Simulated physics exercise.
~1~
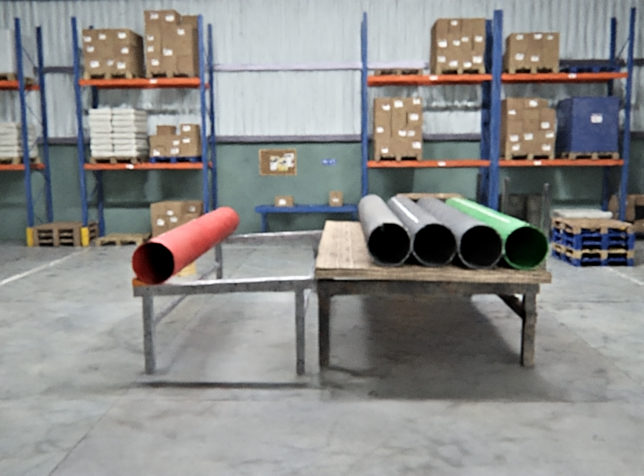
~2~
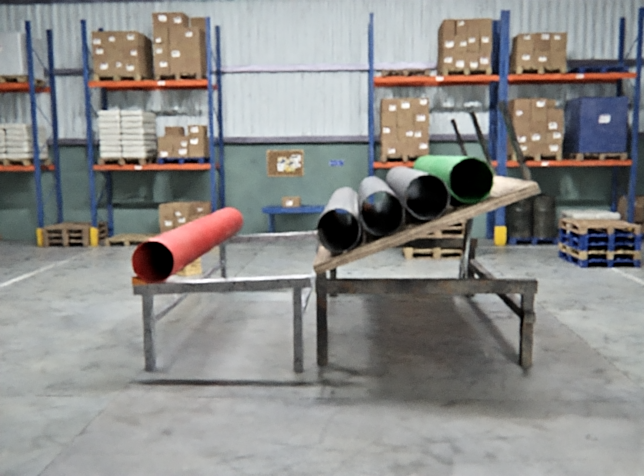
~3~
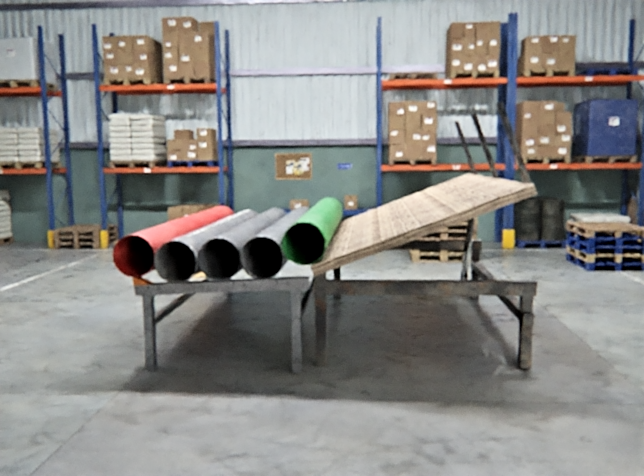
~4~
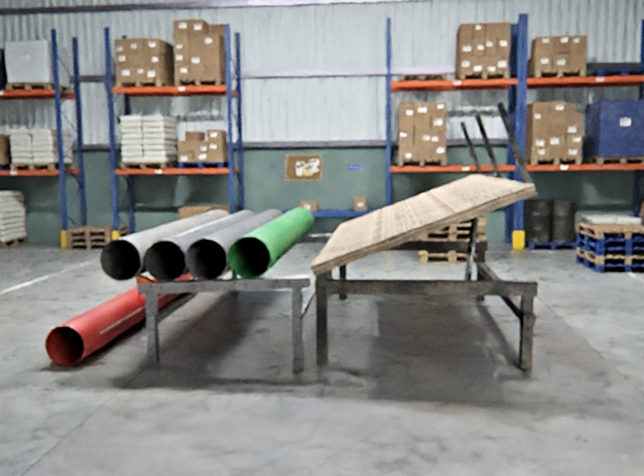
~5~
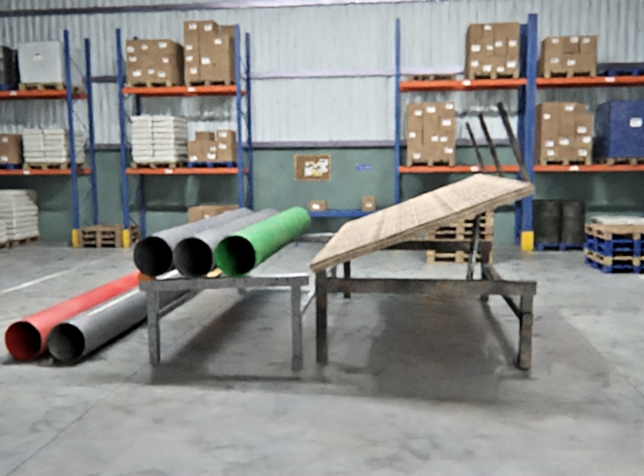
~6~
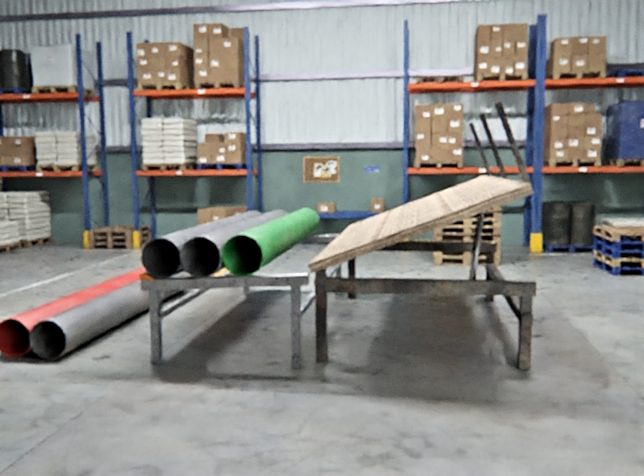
In a warehouse, a wooden tabletop tilted and rolled three gray tubes and a green one left toward a red tube on the neighboring table; the red and one gray dropped to the floor, while the green and two grays stayed up.
